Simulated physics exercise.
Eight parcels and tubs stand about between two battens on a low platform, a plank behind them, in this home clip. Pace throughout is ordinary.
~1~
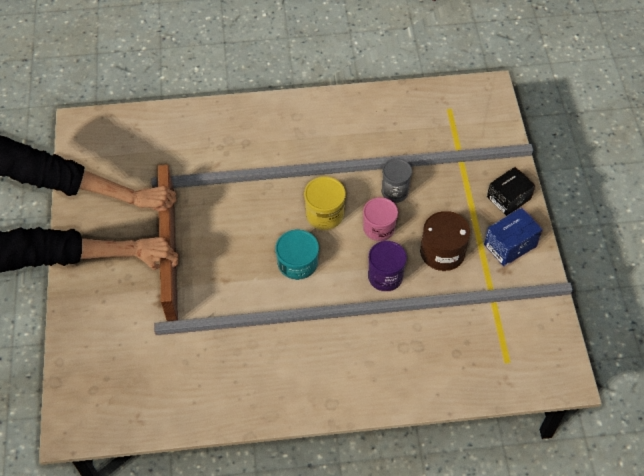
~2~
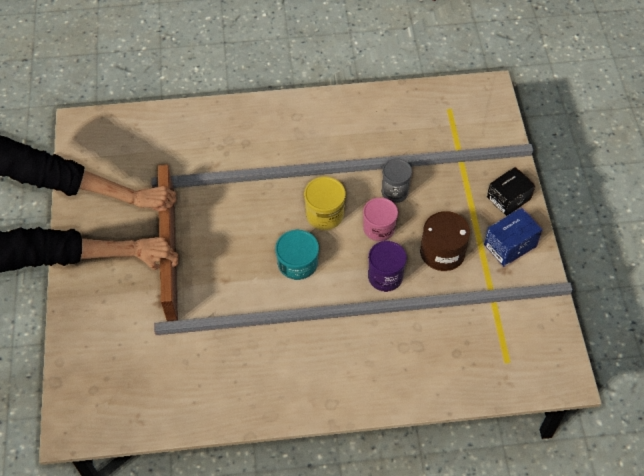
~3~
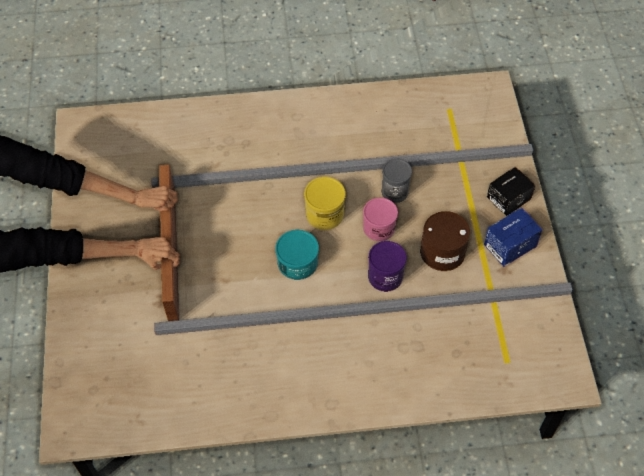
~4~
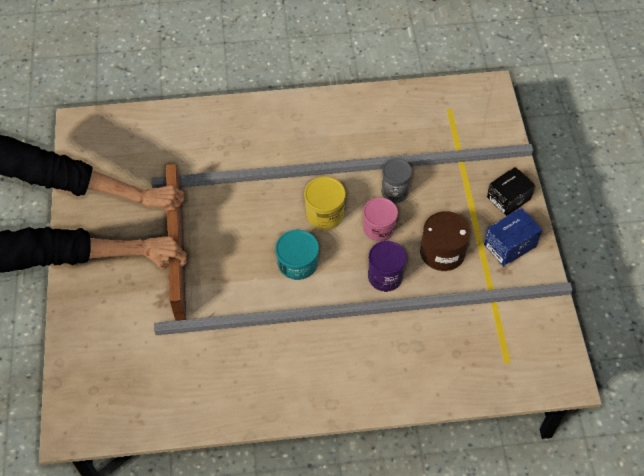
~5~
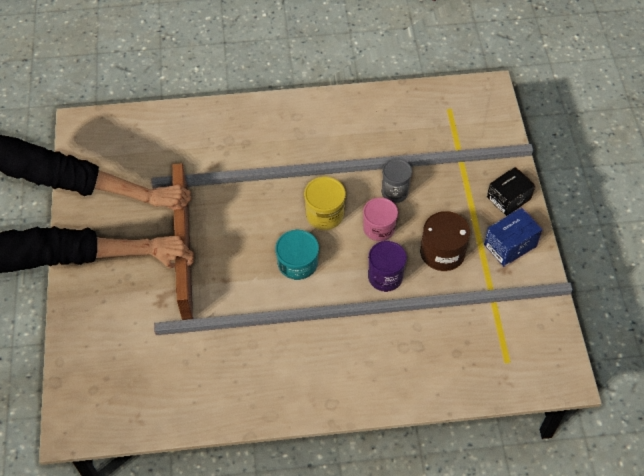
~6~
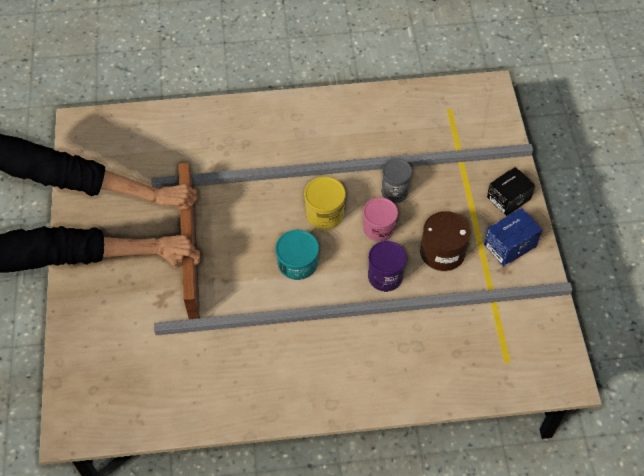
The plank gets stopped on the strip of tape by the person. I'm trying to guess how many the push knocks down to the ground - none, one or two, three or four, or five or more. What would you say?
You'd find the ones that came down come in at a one or two here.
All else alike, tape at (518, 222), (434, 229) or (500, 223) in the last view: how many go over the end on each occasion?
4, 0, 3.
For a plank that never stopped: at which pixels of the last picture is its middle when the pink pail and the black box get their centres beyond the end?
The middle is at (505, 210) when it's the pink pail, and at (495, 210) when it's the black box.
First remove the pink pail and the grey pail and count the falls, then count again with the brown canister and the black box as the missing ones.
The first try gives 1, the second gives 0.
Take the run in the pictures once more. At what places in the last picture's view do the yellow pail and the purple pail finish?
Roughly at (491, 188) and at (508, 268), in that order.
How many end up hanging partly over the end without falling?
The count is 2.
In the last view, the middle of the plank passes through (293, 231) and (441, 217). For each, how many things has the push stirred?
Counts: 1 / 7.
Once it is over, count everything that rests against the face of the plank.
The figure is 4.
Soon after, none off yet; black box at rest near (511, 191); blue box at rest near (513, 237); brown canister at rest near (445, 241).
In the end, the number that fall off is one or two; gone, blue box.
